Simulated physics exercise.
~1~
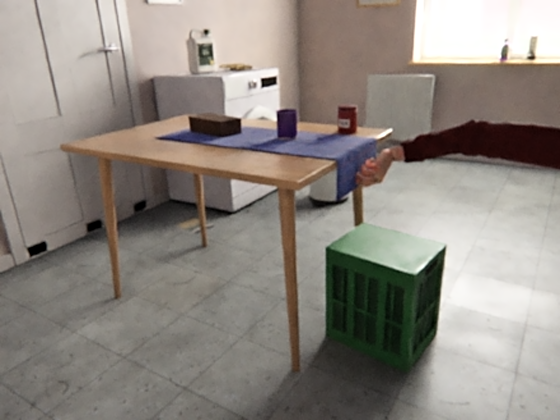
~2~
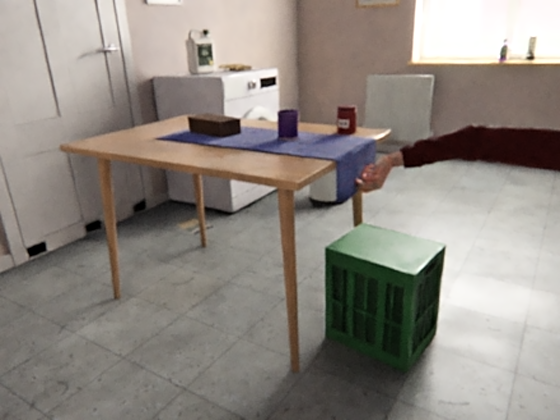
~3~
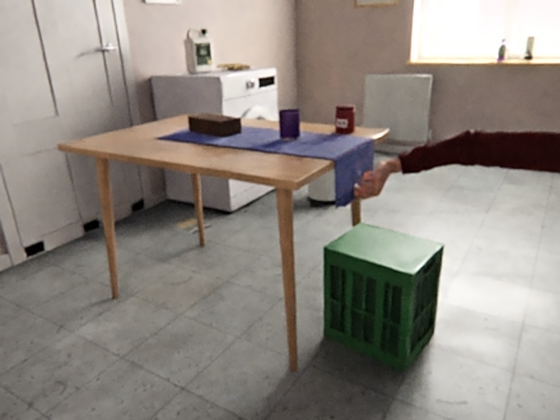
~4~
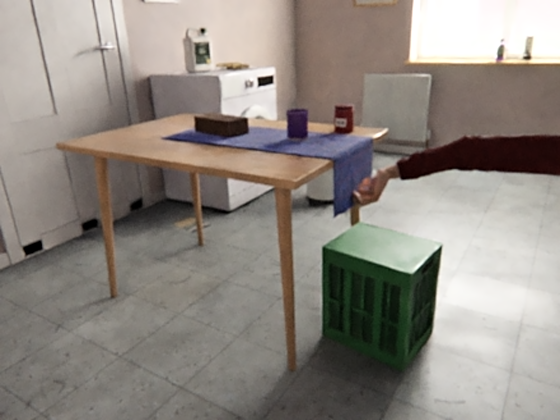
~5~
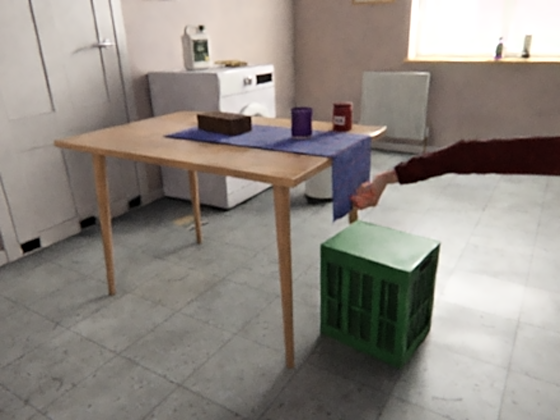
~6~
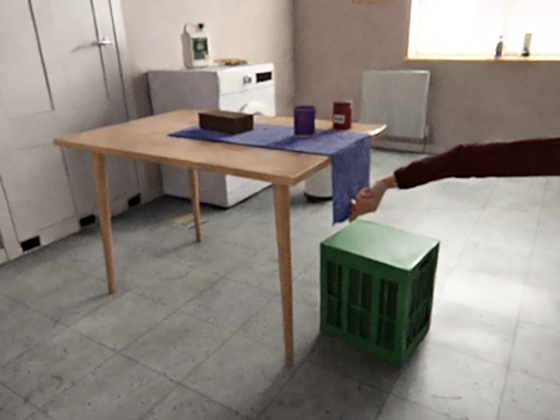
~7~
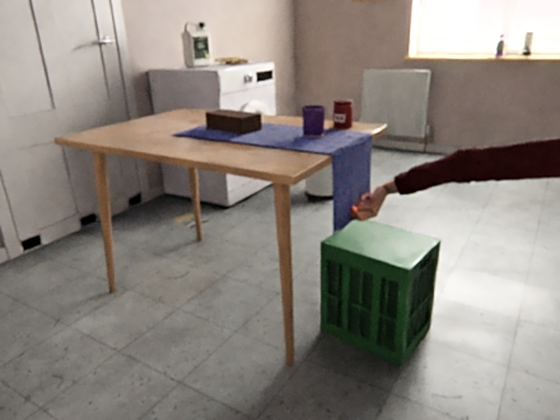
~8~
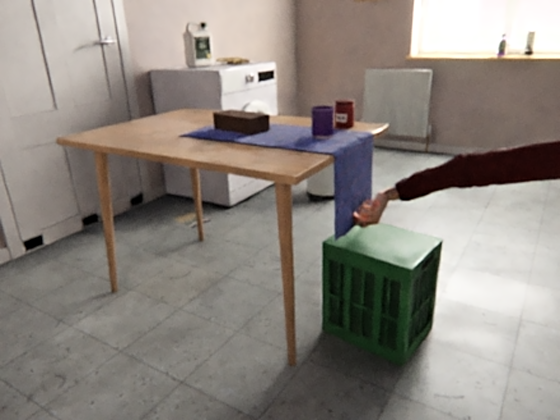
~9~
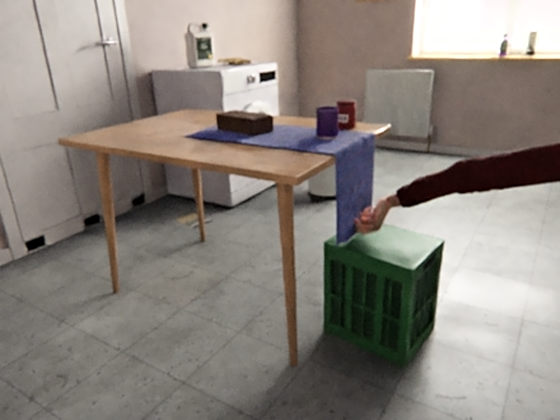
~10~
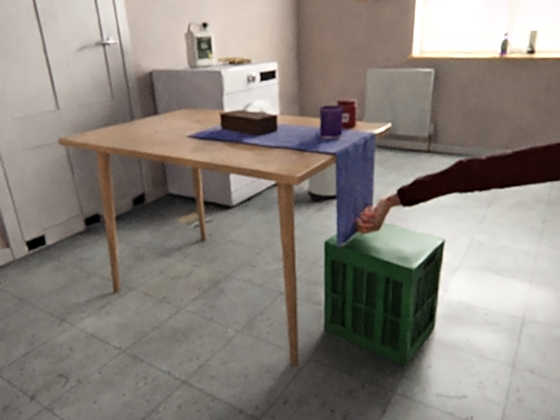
In a pale room with a tiled floor, a wooden table stands with a blue cloth laid across it, holding a dark brick-like block, a purple mug and a red jar. A hand in a dark red sleeve reaches in from the right and takes the cloth's hanging end above a green crate. It draws the cloth slowly down, and the mug and block ride along to the right while the jar stays put. The hem sinks until it meets the crate. At the end, the hand is still at the cloth, and the mug stands upright beside the jar, both still on the table.
